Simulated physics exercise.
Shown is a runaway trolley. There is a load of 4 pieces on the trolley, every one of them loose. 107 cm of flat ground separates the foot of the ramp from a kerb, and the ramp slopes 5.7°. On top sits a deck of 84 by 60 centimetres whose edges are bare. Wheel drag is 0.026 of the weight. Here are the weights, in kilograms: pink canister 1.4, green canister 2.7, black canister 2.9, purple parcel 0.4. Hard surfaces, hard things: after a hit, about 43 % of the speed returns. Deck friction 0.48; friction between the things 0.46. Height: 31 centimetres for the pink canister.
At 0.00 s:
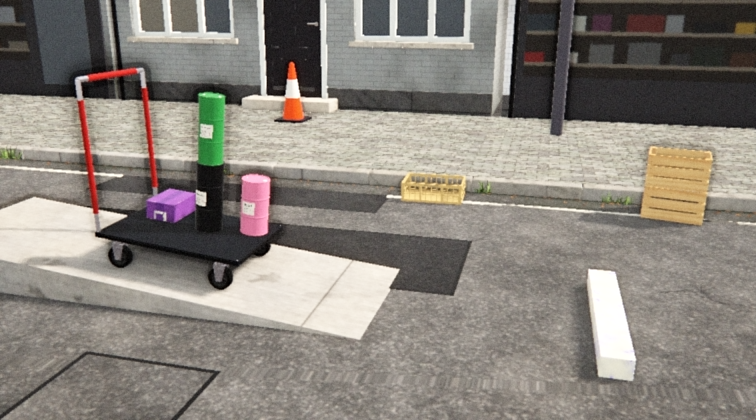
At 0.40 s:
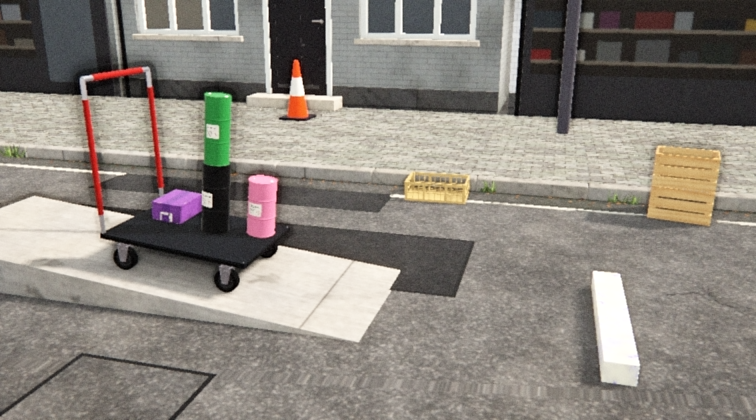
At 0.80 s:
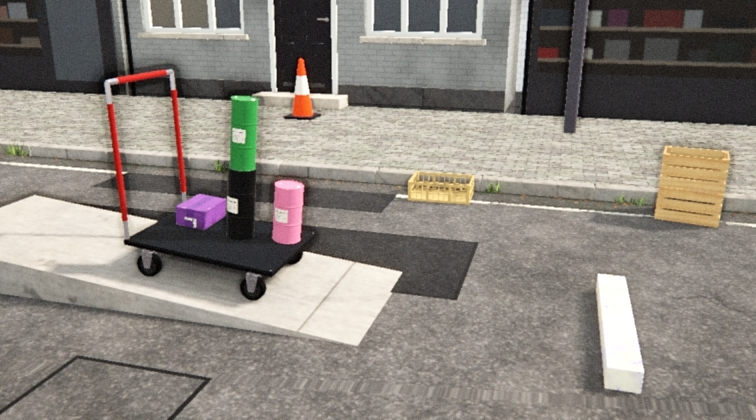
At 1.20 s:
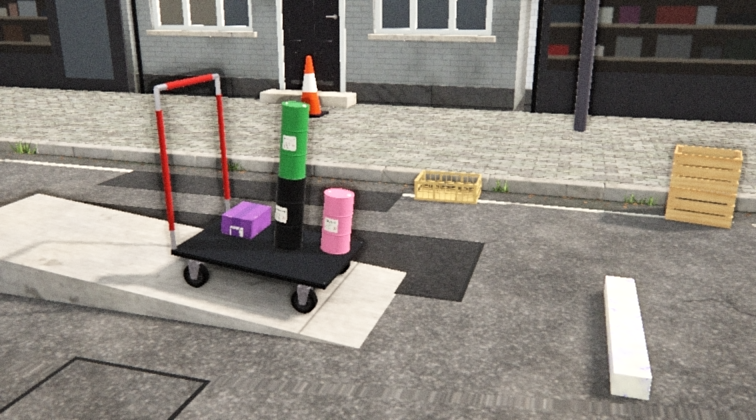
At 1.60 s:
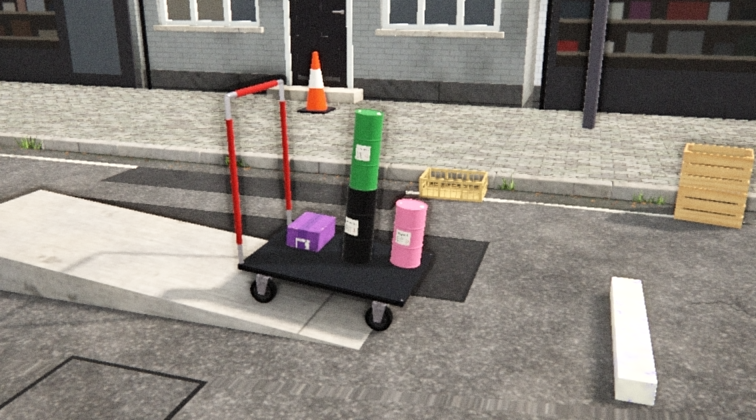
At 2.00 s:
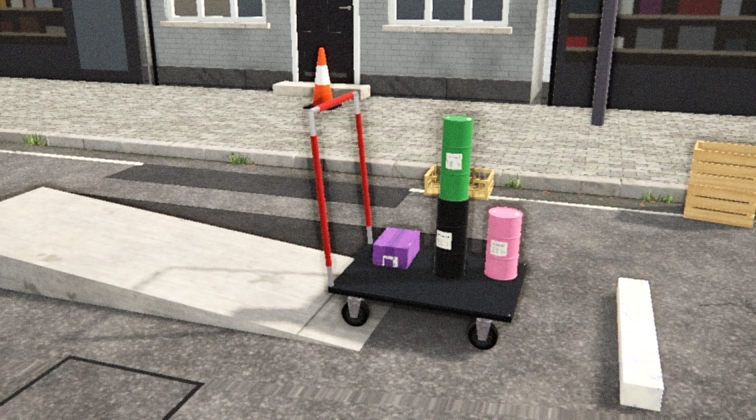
A black trolley with a red handle rolled down a pale ramp to the right and onto the road, carrying a purple box, a pink canister and a green canister stacked on a black one.
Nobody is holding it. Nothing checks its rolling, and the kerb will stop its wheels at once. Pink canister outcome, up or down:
It will lose its balance.
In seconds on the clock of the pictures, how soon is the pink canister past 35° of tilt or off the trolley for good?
At about 2.6 s.
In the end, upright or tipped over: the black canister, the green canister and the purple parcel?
Final state - black canister: Goes over; green canister: Goes over; purple parcel: Remains on its base.
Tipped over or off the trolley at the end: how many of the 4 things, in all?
3.
By 2.80 s, trolley at the kerb; pink canister and green canister now off the trolley; black canister rocked 37° off its seat; purple parcel 11 cm from its spot.
By 3.10 s, trolley at the kerb; black canister now off the trolley; purple parcel 11 cm from its spot.
When it is over (3.9 s), off the trolley and tipped over, pink canister, green canister and black canister; not toppled but over 10 cm from the start, purple parcel.
